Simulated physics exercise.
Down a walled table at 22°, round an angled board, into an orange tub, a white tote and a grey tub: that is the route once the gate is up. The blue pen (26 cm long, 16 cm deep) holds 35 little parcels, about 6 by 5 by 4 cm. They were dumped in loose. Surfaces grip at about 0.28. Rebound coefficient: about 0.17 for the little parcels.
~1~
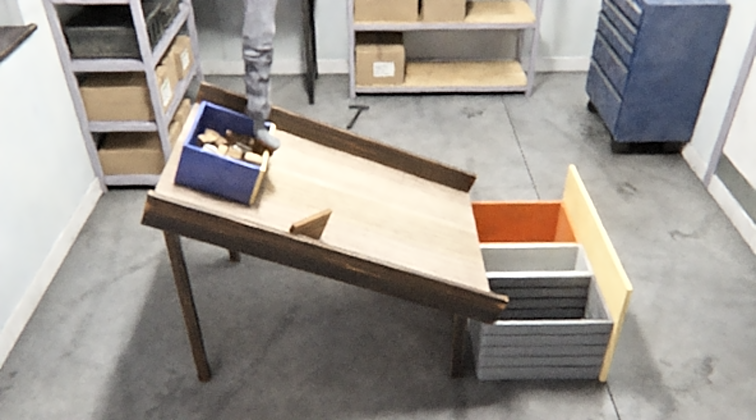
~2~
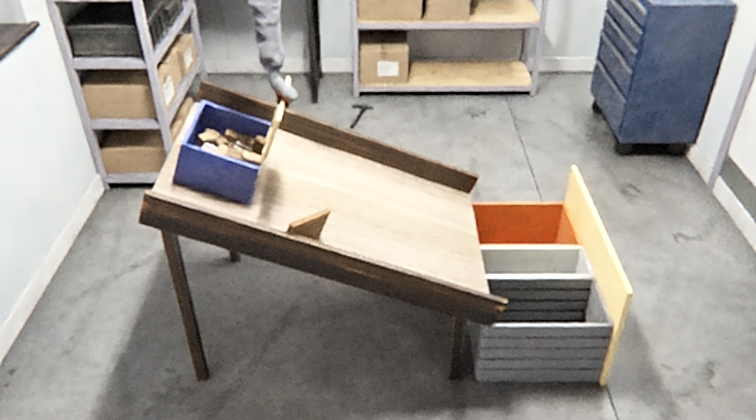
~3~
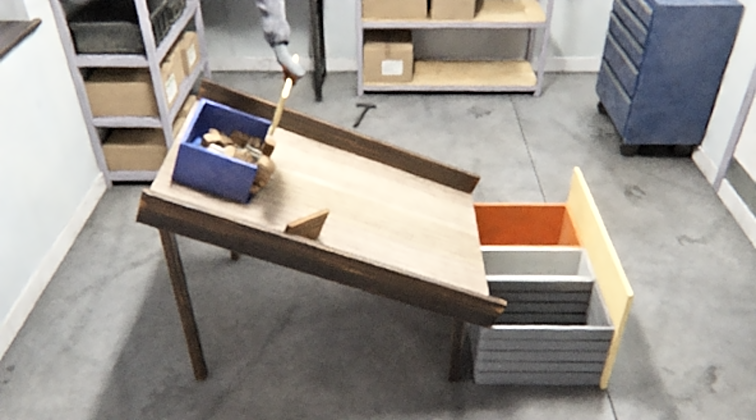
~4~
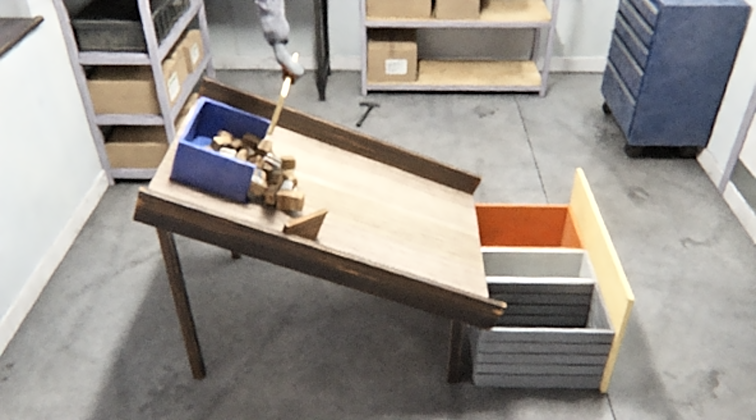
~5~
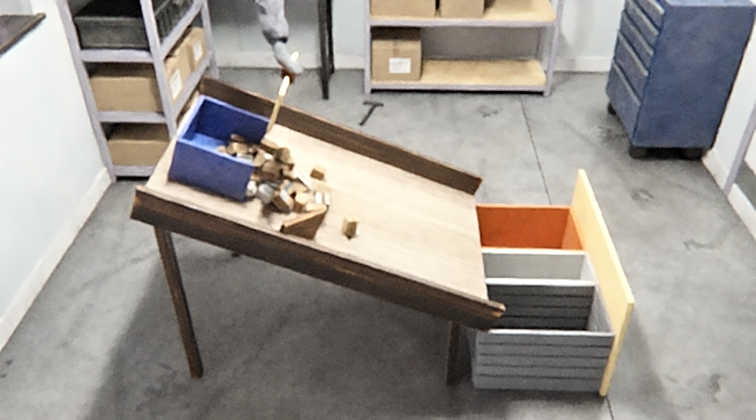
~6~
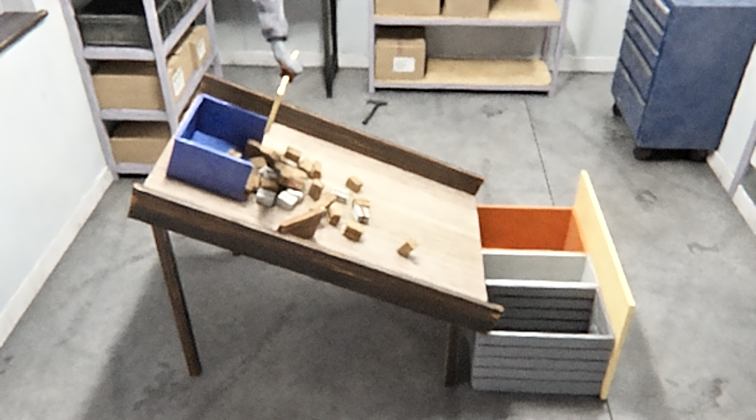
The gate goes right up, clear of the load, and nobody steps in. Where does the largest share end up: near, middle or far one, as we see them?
Look in the middle one, the white tote.
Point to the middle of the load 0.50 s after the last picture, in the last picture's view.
At about (408, 223).
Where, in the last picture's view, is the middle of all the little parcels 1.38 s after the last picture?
Around (564, 316).
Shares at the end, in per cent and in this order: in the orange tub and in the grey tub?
About 25 and 25 per cent.
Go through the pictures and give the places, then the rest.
In the first frame (each is followed by its nearest rim corner in this view; the camera moves round a little), blue pen, (187, 145); orange tub, (472, 244); none out.
Blue pen, (186, 144), in the second frame.
Blue pen, (184, 143); 6 out, in the third frame.
Blue pen, (183, 141); 13 out, the lowest parcel at (289, 190), in the fourth frame.
Blue pen, (181, 140); 21 out, the lowest parcel at (350, 225), in the fifth frame.
Blue pen, (179, 138); orange tub, (475, 249); 28 out, the lowest parcel at (408, 247), in the sixth frame.
Then, 0.22 s after the last picture, 1 still in the blue pen, 33 on the slope and 1 in the air.
Then, 0.50 s after the last picture, 1 in the orange tub, 3 in the white tote, 2 in the grey tub, 28 on the slope and 1 in the air.
Then, 0.88 s after the last picture, 4 in the orange tub, 11 in the white tote, 6 in the grey tub, 5 on the slope and 9 in the air.
Outcome (1.38 s after the last picture), 9 in the orange tub, 18 in the white tote and 8 in the grey tub.
